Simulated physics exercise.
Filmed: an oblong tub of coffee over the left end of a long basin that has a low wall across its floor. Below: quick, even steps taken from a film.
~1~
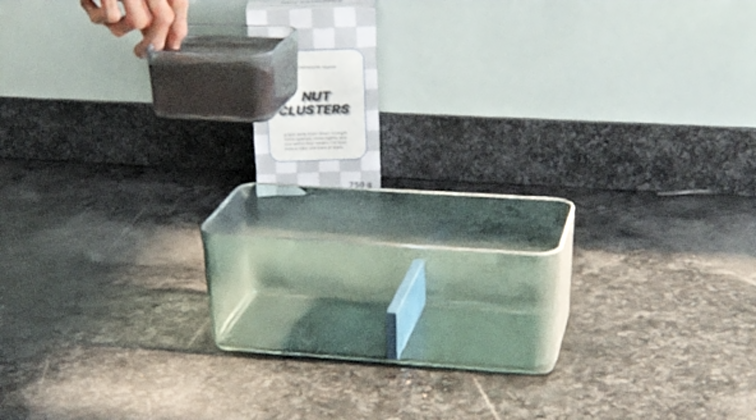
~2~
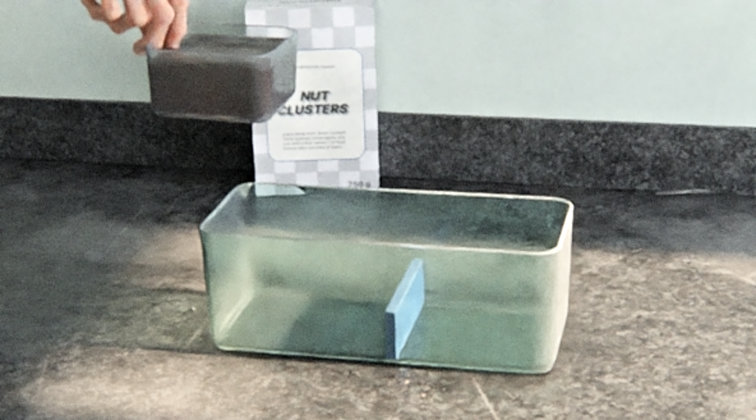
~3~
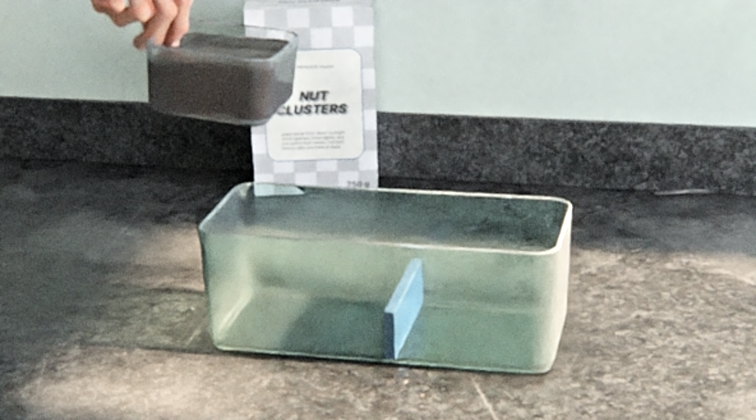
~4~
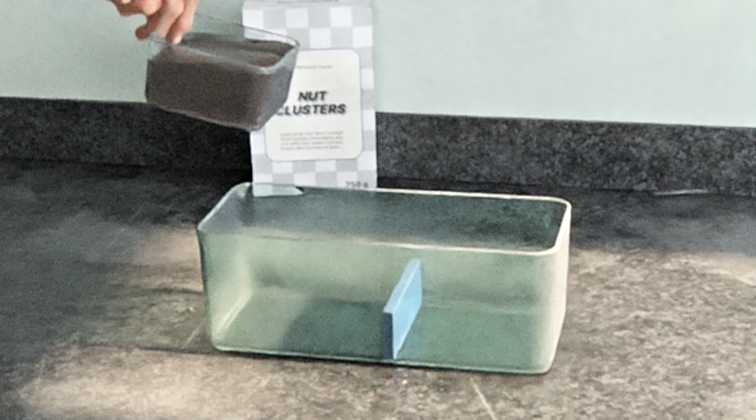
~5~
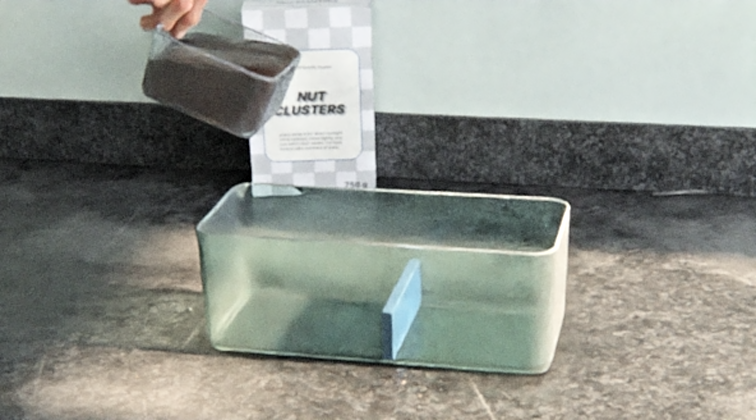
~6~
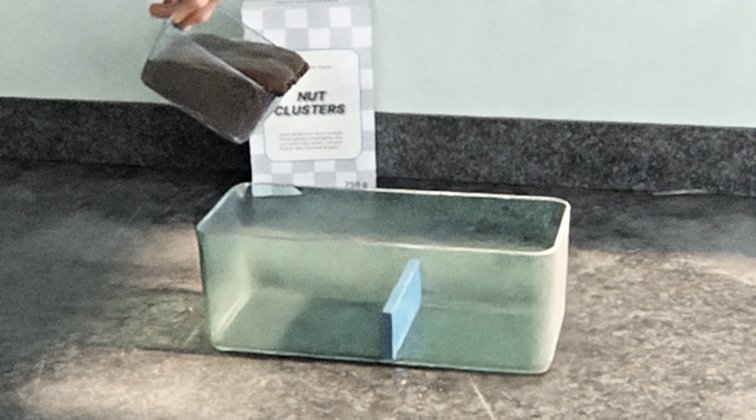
A hand tilts a small clear tub of dark brown coffee rightward above a long basin.
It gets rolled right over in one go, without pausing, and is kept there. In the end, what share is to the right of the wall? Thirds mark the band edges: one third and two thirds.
I would say less than a third ends up on that side.
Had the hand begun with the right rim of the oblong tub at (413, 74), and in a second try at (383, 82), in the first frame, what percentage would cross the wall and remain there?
Roughly 90 percent on the first try and 80 percent on the second.
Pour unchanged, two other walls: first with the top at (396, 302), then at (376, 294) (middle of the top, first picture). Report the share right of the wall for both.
Roughly 20 per cent first and roughly 35 per cent second.
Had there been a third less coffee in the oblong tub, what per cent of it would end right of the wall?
I'd put it at around 5 %.
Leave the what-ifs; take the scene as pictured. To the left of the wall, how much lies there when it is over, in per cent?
Something like 90 per cent, roughly.
A moment on, the oblong tub is tipped on its side and 23 per cent is still to pour, 29 is left of the wall and 0 right of it.
Next, the oblong tub is tipped on its side and 6 per cent is still to pour, 85 is left of the wall and 1 right of it.
Then the oblong tub is tipped on its side and 1 per cent is still to pour, 89 is left of the wall and 4 right of it.
Later the oblong tub is tipped on its side and 0 per cent is still to pour, 90 is left of the wall and 5 right of it.
At rest 90 per cent lies left of the wall, 6 right of it and 4 outside.
